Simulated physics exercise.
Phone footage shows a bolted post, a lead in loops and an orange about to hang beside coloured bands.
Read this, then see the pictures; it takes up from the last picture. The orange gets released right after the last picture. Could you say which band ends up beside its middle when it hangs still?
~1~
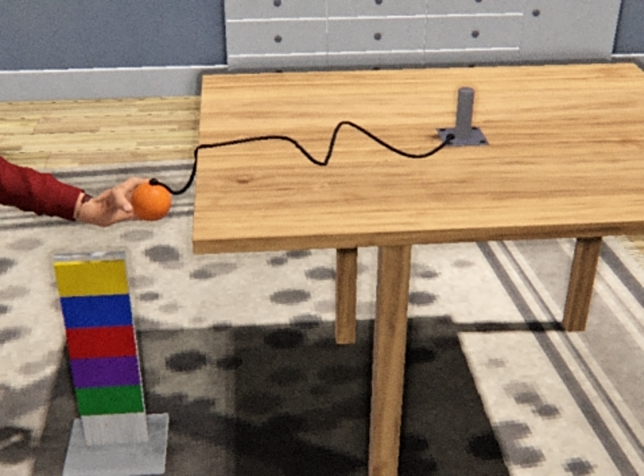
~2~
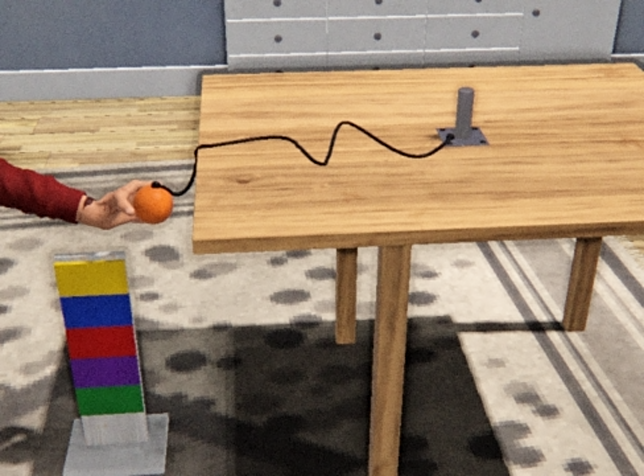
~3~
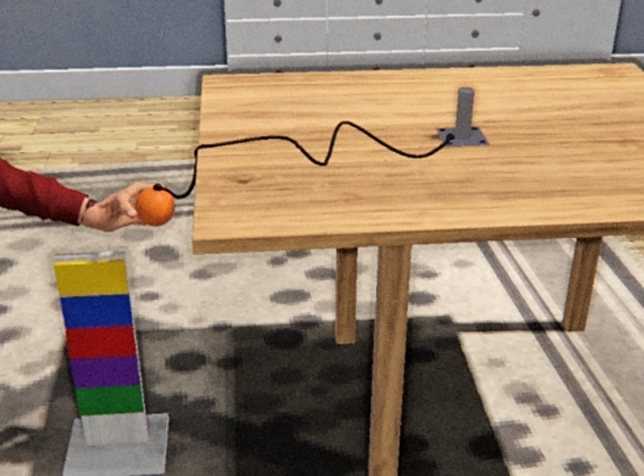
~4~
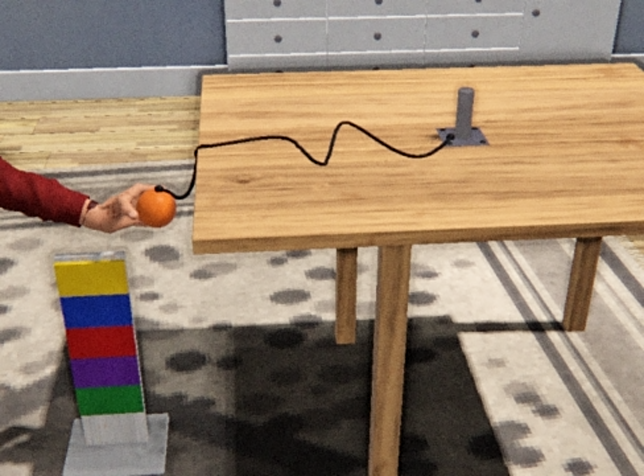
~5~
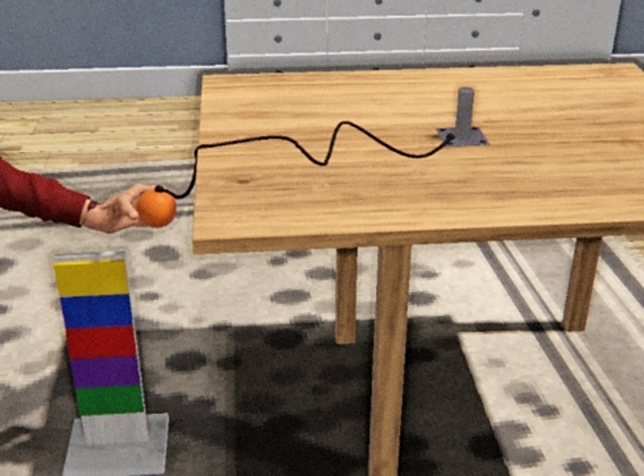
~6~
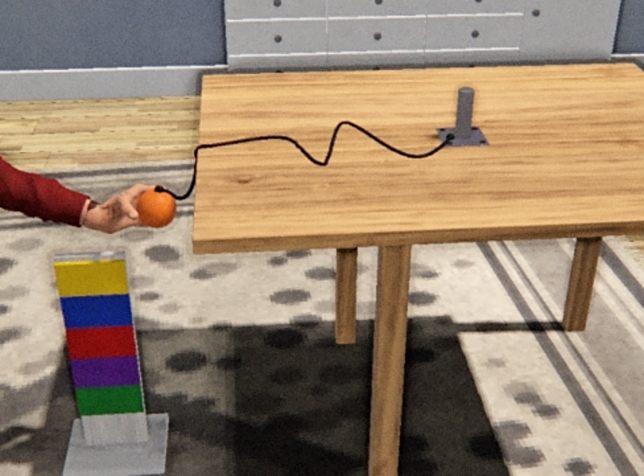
Sure, it is green.
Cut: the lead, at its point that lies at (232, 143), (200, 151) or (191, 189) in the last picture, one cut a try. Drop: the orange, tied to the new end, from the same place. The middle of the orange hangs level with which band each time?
Try by try: Blue; red; purple.
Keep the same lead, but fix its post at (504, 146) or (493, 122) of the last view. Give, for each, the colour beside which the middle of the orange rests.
Answer, in order: Purple, purple.
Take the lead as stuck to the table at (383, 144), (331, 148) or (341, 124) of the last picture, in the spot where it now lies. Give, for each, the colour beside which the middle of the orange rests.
In sequence it's purple, then blue, and lastly red.
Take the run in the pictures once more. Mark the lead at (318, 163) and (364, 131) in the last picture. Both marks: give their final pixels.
You'll find the first mark at (199, 182) and the second mark at (308, 144).
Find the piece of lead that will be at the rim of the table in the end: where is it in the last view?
Near pixel (330, 153).
Early on, orange near (202, 368); level with purple.
Midway, orange near (219, 381); level with green.
Finally, orange near (219, 387); level with green. Its centre hangs level with the green band.
